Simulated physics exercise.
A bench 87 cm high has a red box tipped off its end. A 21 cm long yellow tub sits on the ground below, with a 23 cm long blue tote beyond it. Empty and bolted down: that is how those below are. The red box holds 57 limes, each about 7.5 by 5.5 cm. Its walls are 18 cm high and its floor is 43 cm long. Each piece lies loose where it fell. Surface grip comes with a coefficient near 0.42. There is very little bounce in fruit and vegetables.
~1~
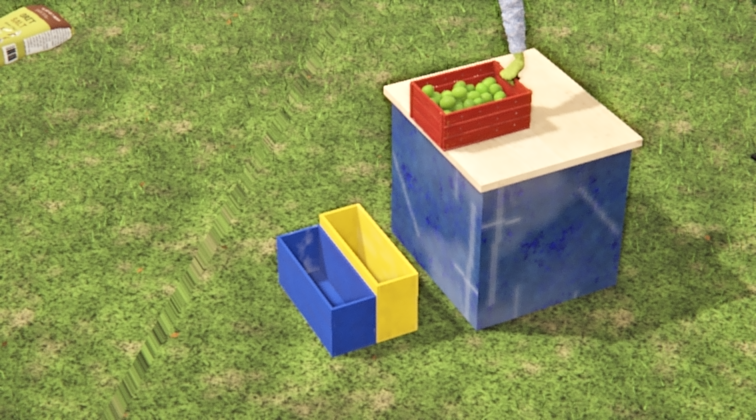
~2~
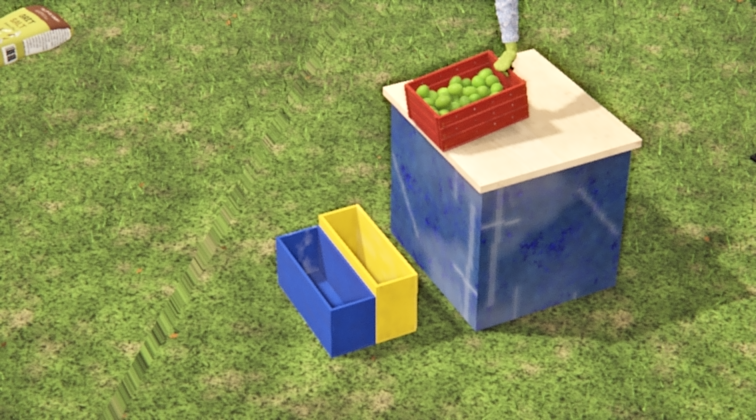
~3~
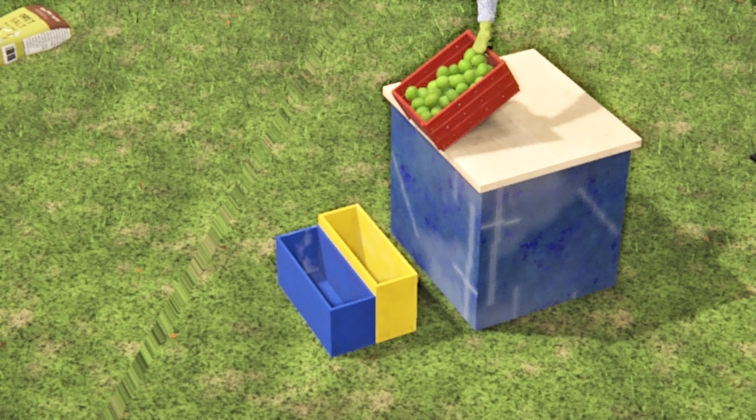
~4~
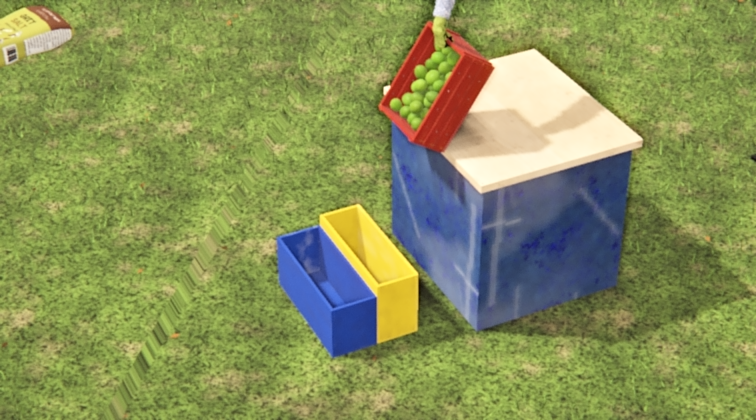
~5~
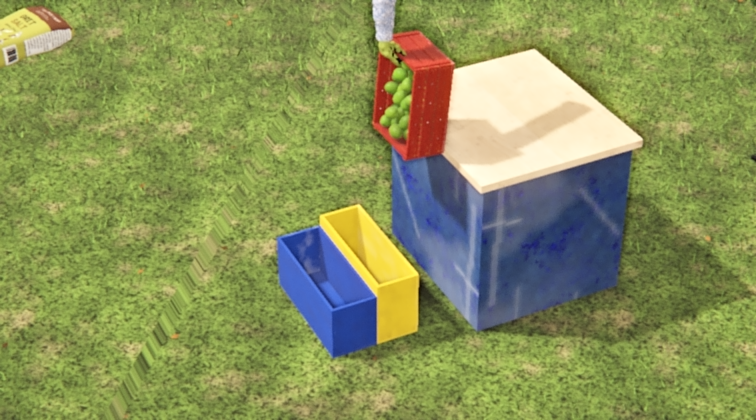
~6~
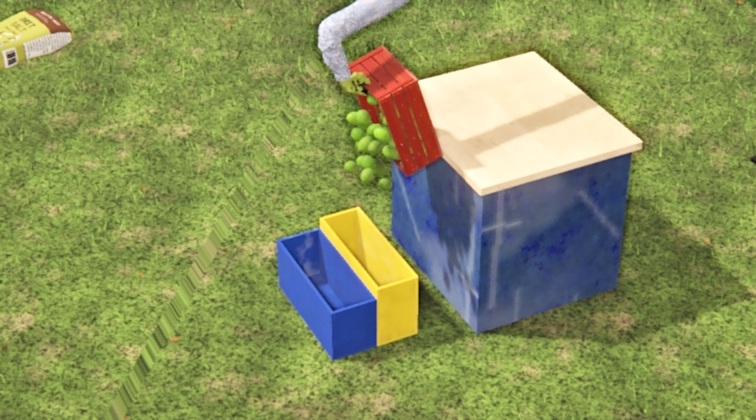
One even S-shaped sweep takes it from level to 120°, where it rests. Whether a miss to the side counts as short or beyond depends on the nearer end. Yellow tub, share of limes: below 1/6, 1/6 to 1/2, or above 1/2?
1/6 to 1/2.
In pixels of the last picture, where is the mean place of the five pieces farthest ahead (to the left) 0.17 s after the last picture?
I'd say near (319, 256).
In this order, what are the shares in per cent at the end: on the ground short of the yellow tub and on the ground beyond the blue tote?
Estimate: 0 % then 5 %.
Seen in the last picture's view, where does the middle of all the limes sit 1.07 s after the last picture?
(331, 305).
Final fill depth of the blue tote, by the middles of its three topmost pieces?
Around 12 centimetres.
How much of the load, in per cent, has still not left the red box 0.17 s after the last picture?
30 %.
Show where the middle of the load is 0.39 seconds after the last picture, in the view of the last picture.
Around (338, 276).
Then, 0.17 s after the last picture, tilt 120°; 18 still in the red box, 3 in the blue tote and 36 in the air.
Then, 0.39 s after the last picture, tilt 120°; 3 still in the red box, 6 in the yellow tub, 26 in the blue tote and 22 in the air.
Then, 0.68 s after the last picture, tilt 120°; 15 in the yellow tub, 35 in the blue tote, 2 on the ground beyond the blue tote and 5 in the air.
Outcome (1.07 s after the last picture), 16 in the yellow tub, 39 in the blue tote and 2 on the ground beyond the blue tote. Asked share, 16 of 57, 28 per cent.
